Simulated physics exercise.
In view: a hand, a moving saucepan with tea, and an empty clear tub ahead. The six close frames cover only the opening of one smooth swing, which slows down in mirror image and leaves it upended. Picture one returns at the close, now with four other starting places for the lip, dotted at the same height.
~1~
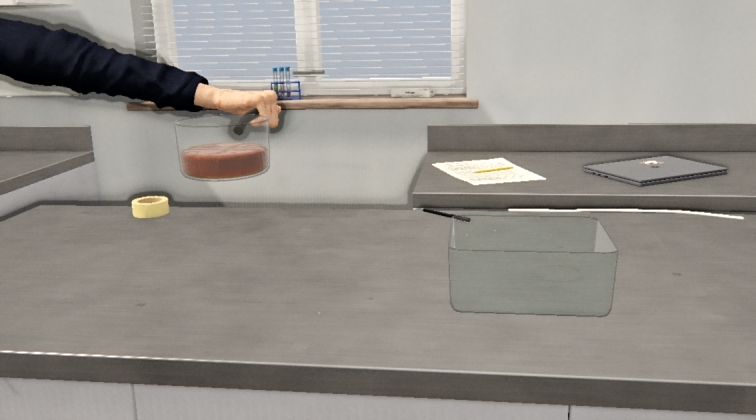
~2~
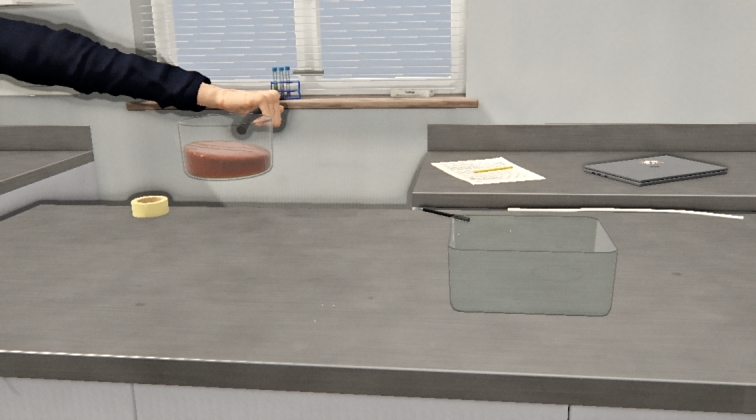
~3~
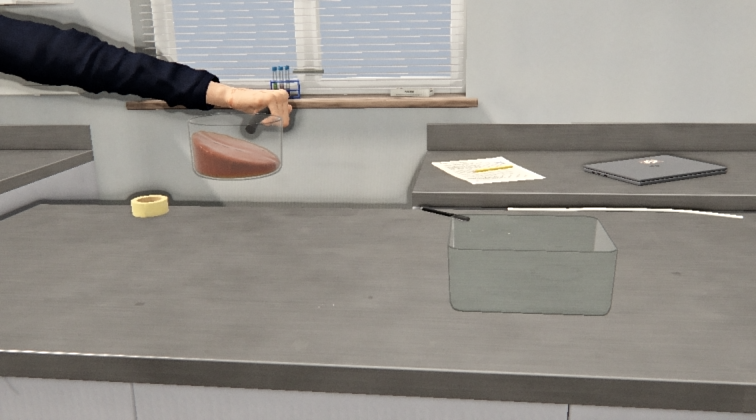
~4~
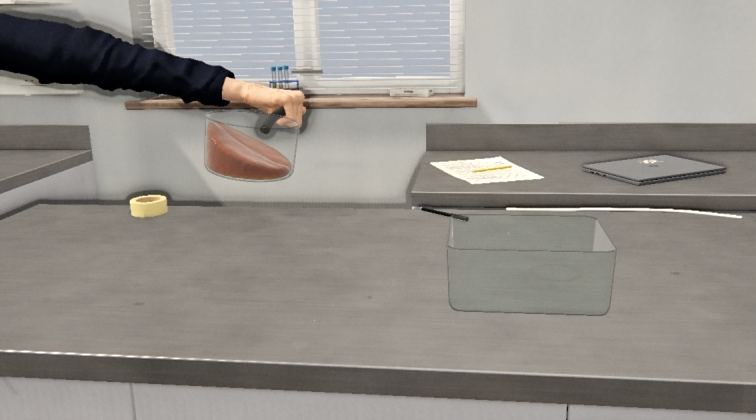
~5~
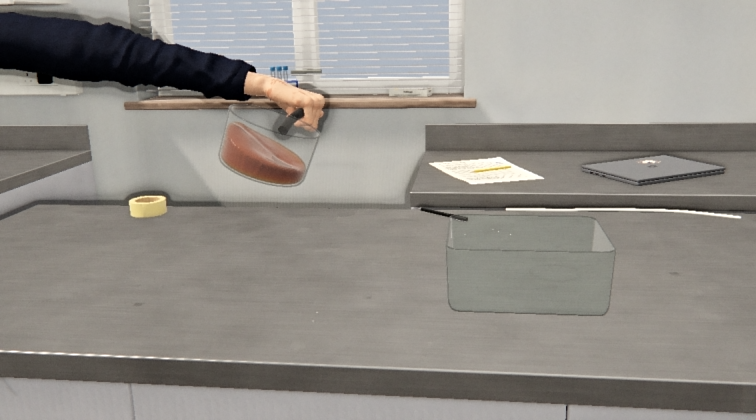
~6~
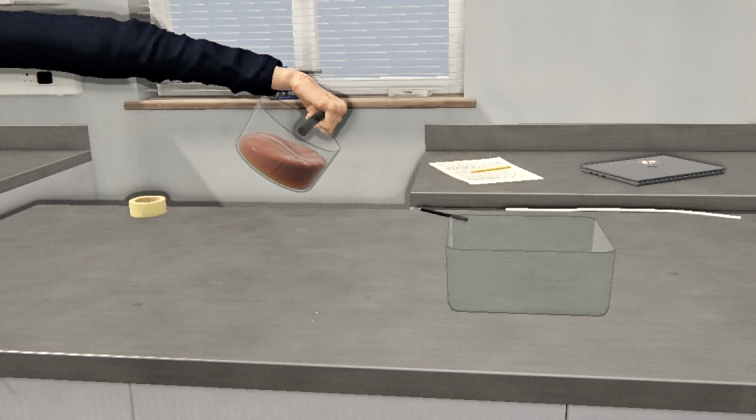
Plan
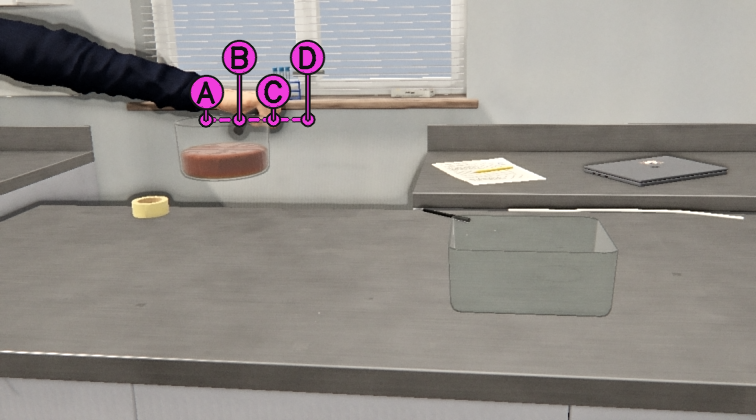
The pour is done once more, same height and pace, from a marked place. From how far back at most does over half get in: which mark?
Take D.
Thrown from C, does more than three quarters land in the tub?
No, it does not.
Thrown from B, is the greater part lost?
Yes, that goes wrong.
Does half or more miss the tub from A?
Yes, it does.
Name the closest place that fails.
C.
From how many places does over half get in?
One.
On the marked copy, A at (206, 120); B at (239, 119); C at (273, 119); D at (307, 119).
With A, about 0 % lands in the tub, 99 % falls short.
With B, about 5 % lands in the tub, 93 % falls short.
With C, about 36 % lands in the tub, 56 % falls short and 8 % goes beside or beyond.
With D, about 62 % lands in the tub, 26 % falls short and 12 % goes beside or beyond.
